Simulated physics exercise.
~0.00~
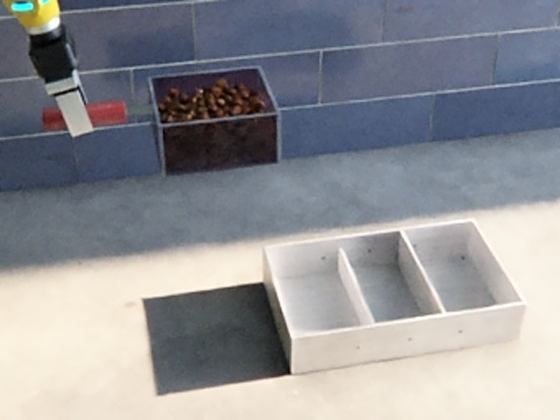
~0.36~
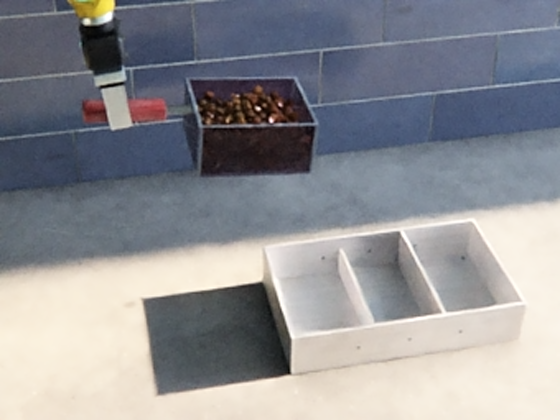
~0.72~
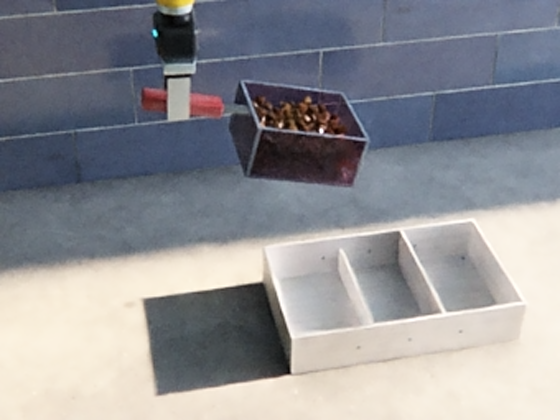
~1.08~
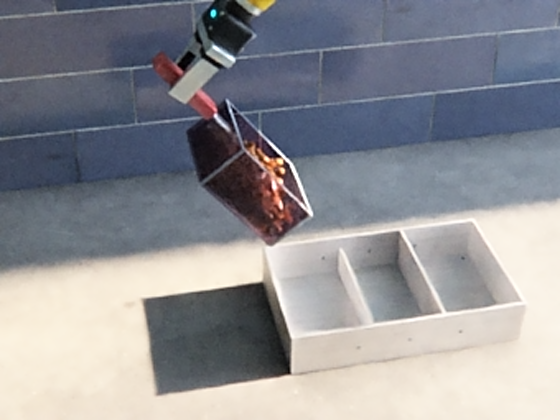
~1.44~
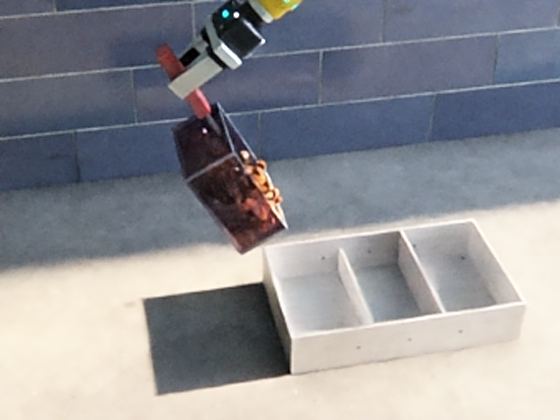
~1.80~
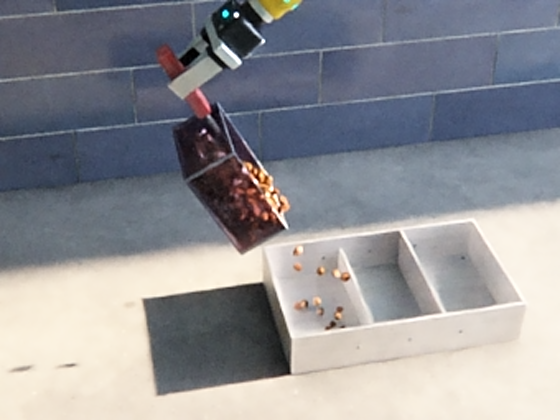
A robotic arm gripping a dark, see-through box of small brown pellets by its red handle carried it right, then tipped it steeply toward a pale three-part tray, and a few pellets spilled into the tray's left section while most stayed in the box.
